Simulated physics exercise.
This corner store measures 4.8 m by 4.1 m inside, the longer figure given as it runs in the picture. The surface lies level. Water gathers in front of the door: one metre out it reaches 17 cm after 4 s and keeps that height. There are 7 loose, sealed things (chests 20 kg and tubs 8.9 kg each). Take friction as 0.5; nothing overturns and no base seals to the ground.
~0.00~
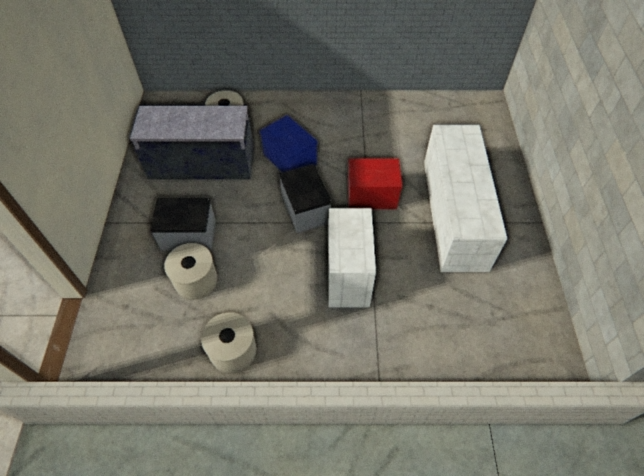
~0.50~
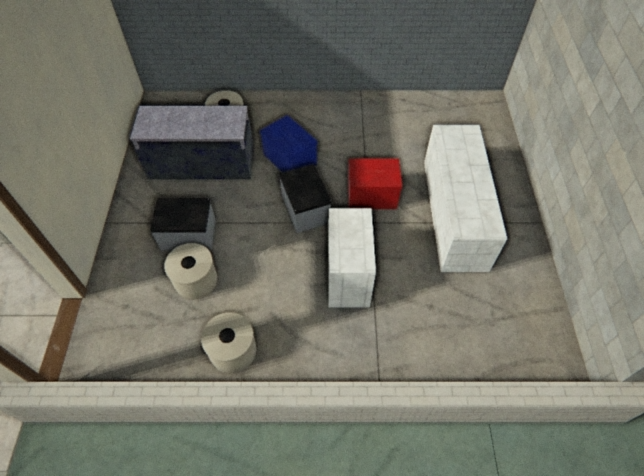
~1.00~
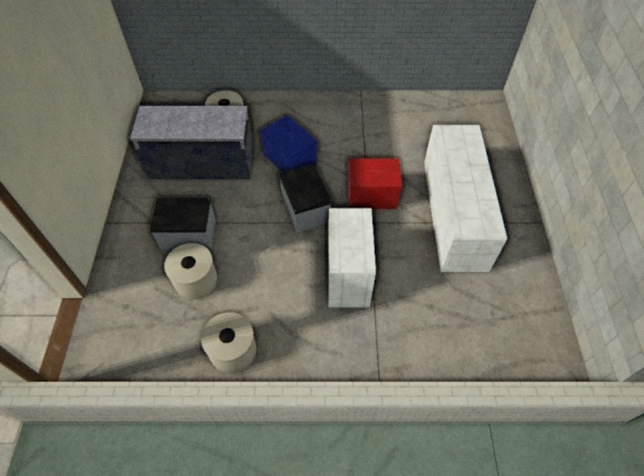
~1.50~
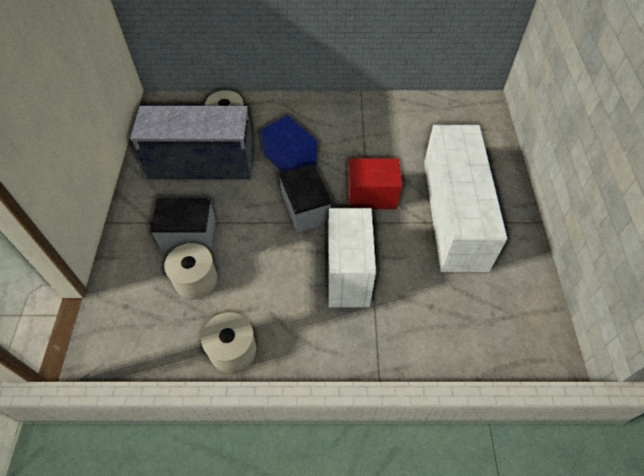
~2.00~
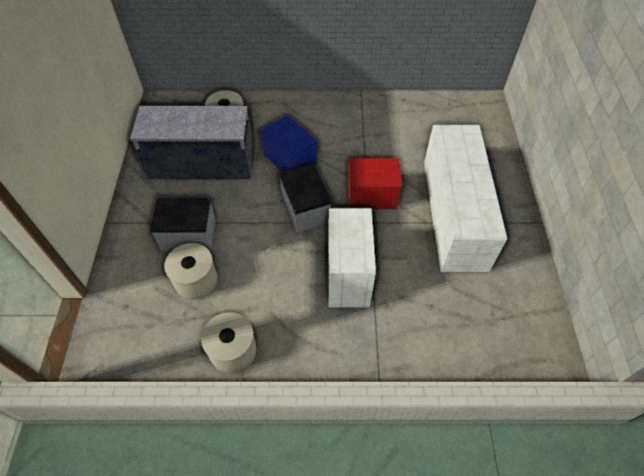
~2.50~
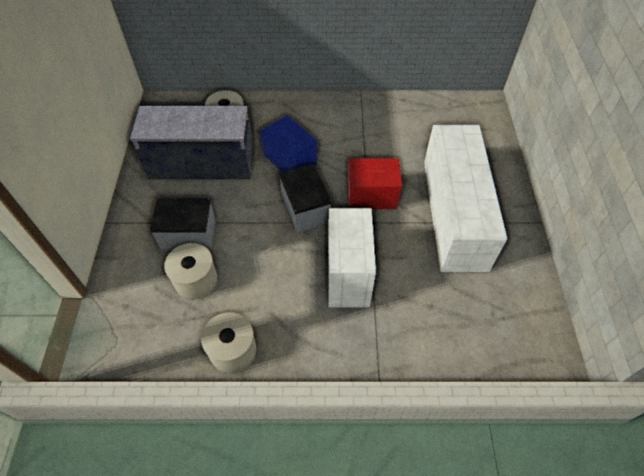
In a walled store, boxes and tubs stay still as greenish water spreads outside, then slips in through the doorway.
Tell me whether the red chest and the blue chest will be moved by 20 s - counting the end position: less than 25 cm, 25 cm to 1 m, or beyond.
The red chest holds its place; the blue chest holds its place.
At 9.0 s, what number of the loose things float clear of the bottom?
2 of them.
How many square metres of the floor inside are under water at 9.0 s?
About 13 m2.
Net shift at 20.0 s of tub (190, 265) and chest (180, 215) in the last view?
In that order: 80 cm, 0 cm.
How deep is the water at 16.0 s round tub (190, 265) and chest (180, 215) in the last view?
About 9 and 4 cm.
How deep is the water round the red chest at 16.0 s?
About 6 cm.
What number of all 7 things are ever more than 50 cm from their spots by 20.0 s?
That makes 3.
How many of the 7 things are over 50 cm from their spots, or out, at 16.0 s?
By then 2.
After 4.0 s the red chest is near (375, 172), 0.0 m from its start, aground; the blue chest is near (288, 136), 0.0 m from its start, aground; 0 afloat.
After 9.0 s the red chest is near (375, 172), 0.0 m from its start, aground; the blue chest is near (288, 136), 0.0 m from its start, aground; 2 afloat.
After 16.0 s the red chest is near (375, 172), 0.0 m from its start, aground; the blue chest is near (288, 136), 0.0 m from its start, aground; 2 afloat.
After 20.0 s the red chest is near (375, 172), 0.0 m from its start, aground; the blue chest is near (296, 135), 0.1 m from its start, aground; 3 afloat.
